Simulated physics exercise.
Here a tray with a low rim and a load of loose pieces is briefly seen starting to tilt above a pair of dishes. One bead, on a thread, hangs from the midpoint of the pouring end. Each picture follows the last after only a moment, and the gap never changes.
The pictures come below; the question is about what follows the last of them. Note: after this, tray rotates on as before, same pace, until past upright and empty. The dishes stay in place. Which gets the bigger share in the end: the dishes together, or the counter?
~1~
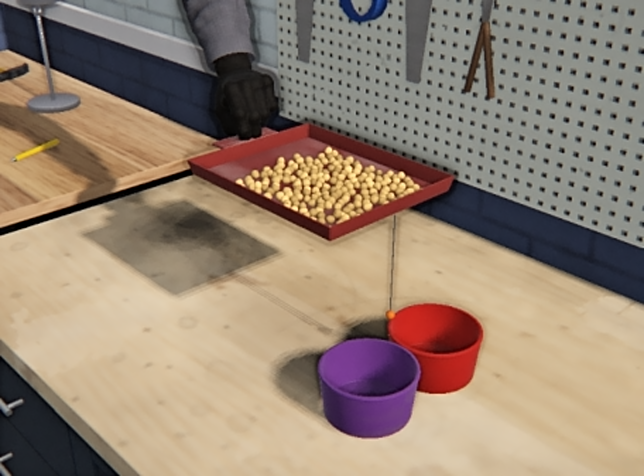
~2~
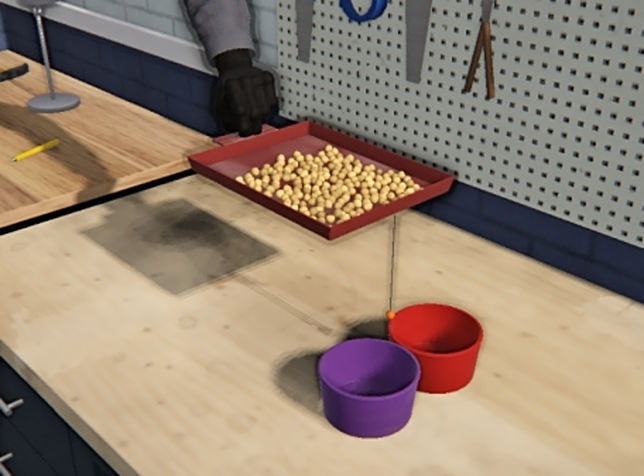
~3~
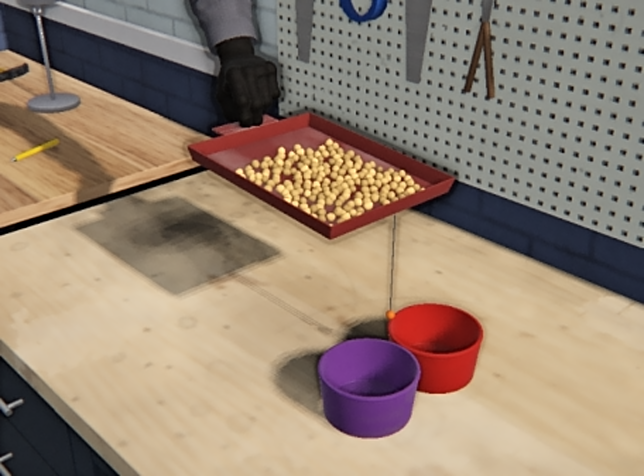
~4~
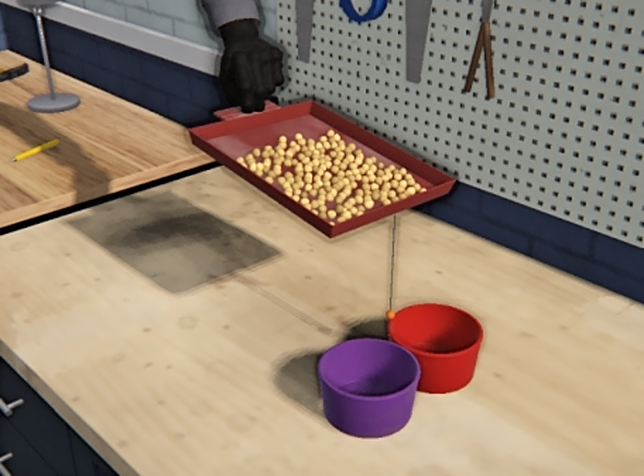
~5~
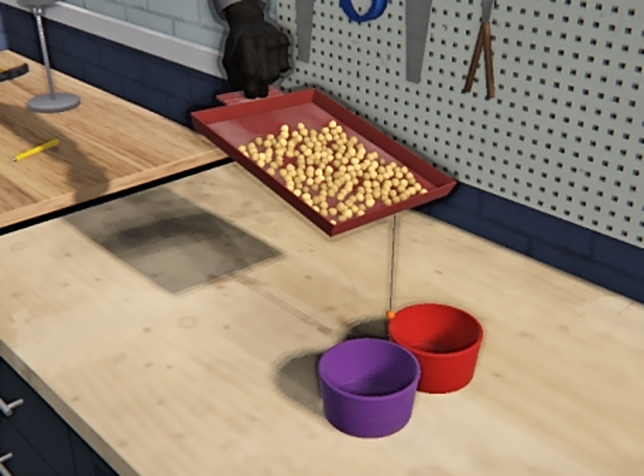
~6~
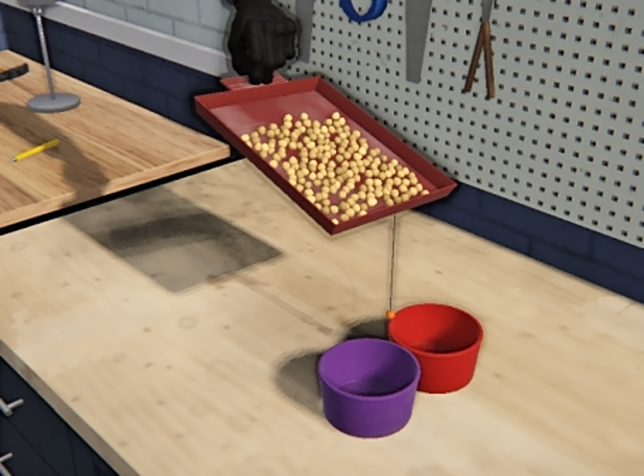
The greater share ends up in the dishes.
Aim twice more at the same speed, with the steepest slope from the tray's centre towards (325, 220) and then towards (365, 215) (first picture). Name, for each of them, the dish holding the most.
The first try: The left one. The second: The left one.
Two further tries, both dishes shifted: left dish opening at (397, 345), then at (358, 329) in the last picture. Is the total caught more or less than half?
Result, first setup: A majority share; second setup: A minority share.
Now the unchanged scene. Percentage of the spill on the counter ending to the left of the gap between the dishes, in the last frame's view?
About 0 percent.
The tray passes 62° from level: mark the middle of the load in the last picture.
Somewhere about pixel (390, 168).
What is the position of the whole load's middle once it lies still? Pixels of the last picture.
Roughly at (434, 365), give or take.
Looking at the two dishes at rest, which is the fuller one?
It's the right of the two that is fuller.
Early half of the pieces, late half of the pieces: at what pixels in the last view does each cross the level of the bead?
About (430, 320) to begin with, then about (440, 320).
Soon after the last picture, tray tipped steeply; all on the tray.
A little later, tray tipped past a quarter turn; nearly all on the tray; a stray few outside both; a stray few in the air.
Later still, tray tipped past a quarter turn; a small part in the left dish; about two thirds in the right dish; about a quarter outside both.
At rest, tray tipped past a quarter turn; a small part in the left dish; about two thirds in the right dish; about a quarter outside both.
